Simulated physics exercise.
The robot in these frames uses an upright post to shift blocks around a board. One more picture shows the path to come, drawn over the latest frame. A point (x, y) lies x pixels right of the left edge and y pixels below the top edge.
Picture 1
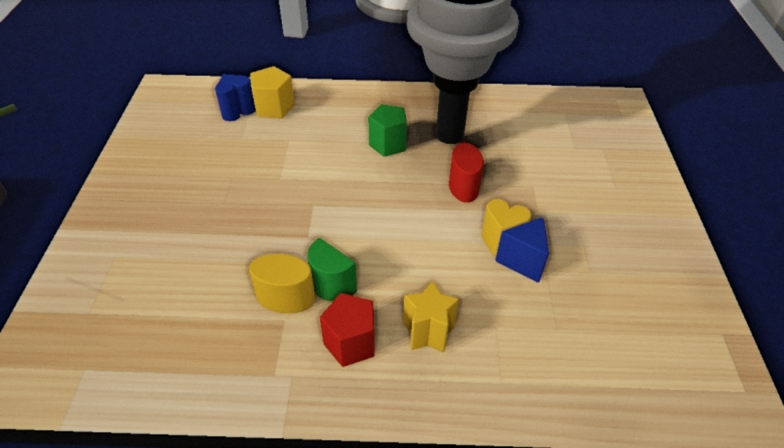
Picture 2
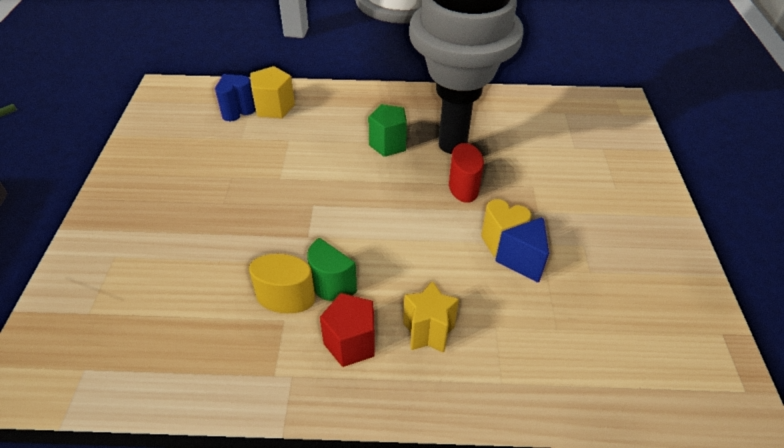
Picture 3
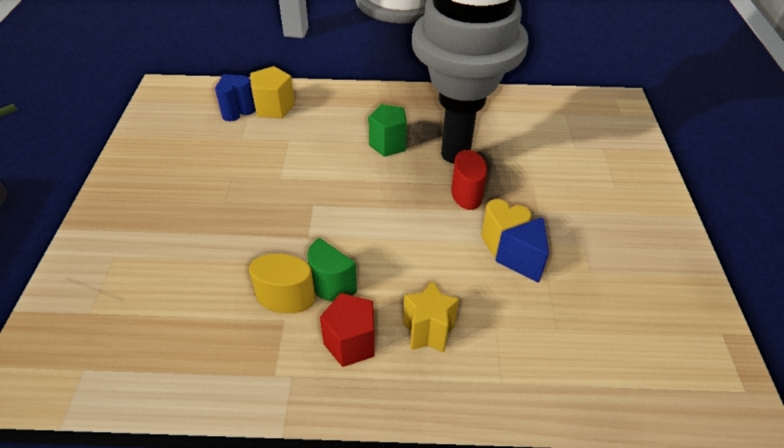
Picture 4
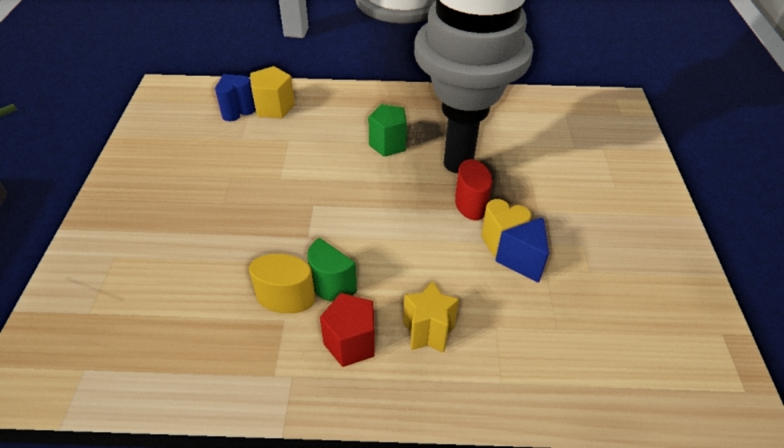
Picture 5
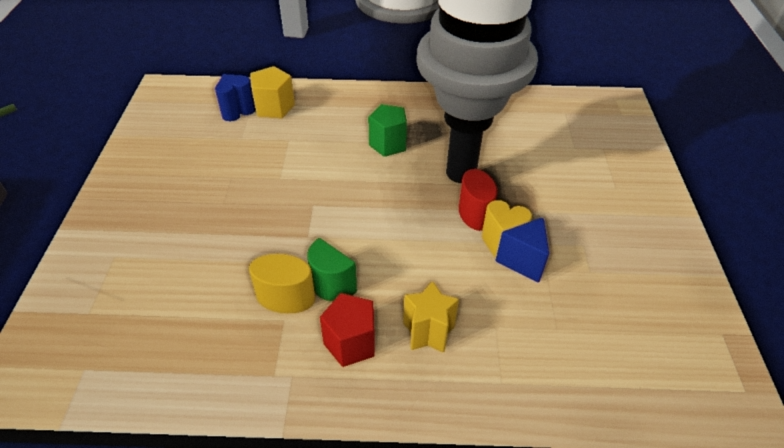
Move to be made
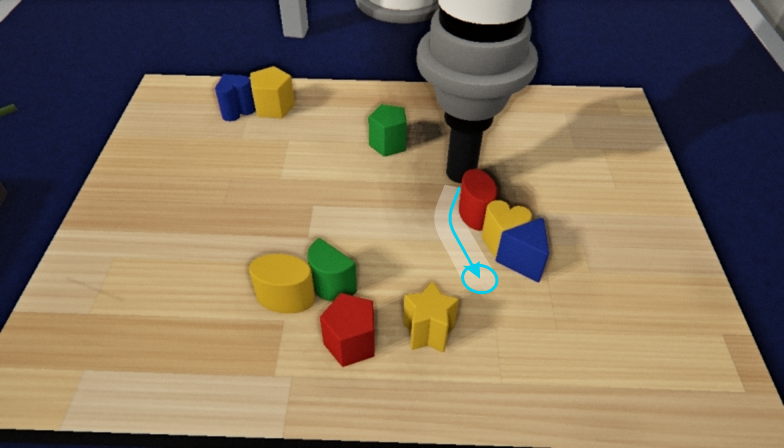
A robot's black post reaches down over a pale wooden board on a dark blue surface, seen from a fixed, raised view. A red oval block sits below the post, with yellow heart and blue triangular blocks touching to its lower right, and green, yellow, red and blue blocks elsewhere. The post moves slightly toward the viewer and pushes the red block a short way down and right, beside the heart.
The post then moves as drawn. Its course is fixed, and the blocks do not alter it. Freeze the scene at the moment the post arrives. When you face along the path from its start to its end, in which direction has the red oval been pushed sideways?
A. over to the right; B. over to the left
Answer: A.
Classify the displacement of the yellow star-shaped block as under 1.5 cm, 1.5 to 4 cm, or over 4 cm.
Under 1.5 cm.
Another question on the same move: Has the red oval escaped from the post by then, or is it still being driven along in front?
Before the post.
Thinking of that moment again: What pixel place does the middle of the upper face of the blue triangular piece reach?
It comes to (560, 249).
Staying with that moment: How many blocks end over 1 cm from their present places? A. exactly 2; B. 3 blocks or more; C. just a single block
It's B.
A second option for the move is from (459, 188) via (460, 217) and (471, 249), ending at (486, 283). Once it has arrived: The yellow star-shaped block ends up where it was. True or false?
Answer: True.
The line goes from (459, 188) over (450, 215) and (461, 246) to (480, 279).
The first path, step by step. One third of the way, post (452, 201); red oval (476, 213); yellow heart block (517, 234), turned 35° anticlockwise; blue triangular piece (550, 246), turned 35° anticlockwise.
Two thirds of the way, post (464, 232); red oval (482, 249); yellow heart block (523, 249), turned 65° anticlockwise; blue triangular piece (558, 249), turned 65° anticlockwise.
At the end, post (483, 264); yellow star-shaped block unmoved; red oval (491, 285), turned 35° clockwise; yellow heart block (526, 251), turned 75° anticlockwise; blue triangular piece (560, 249), turned 70° anticlockwise.
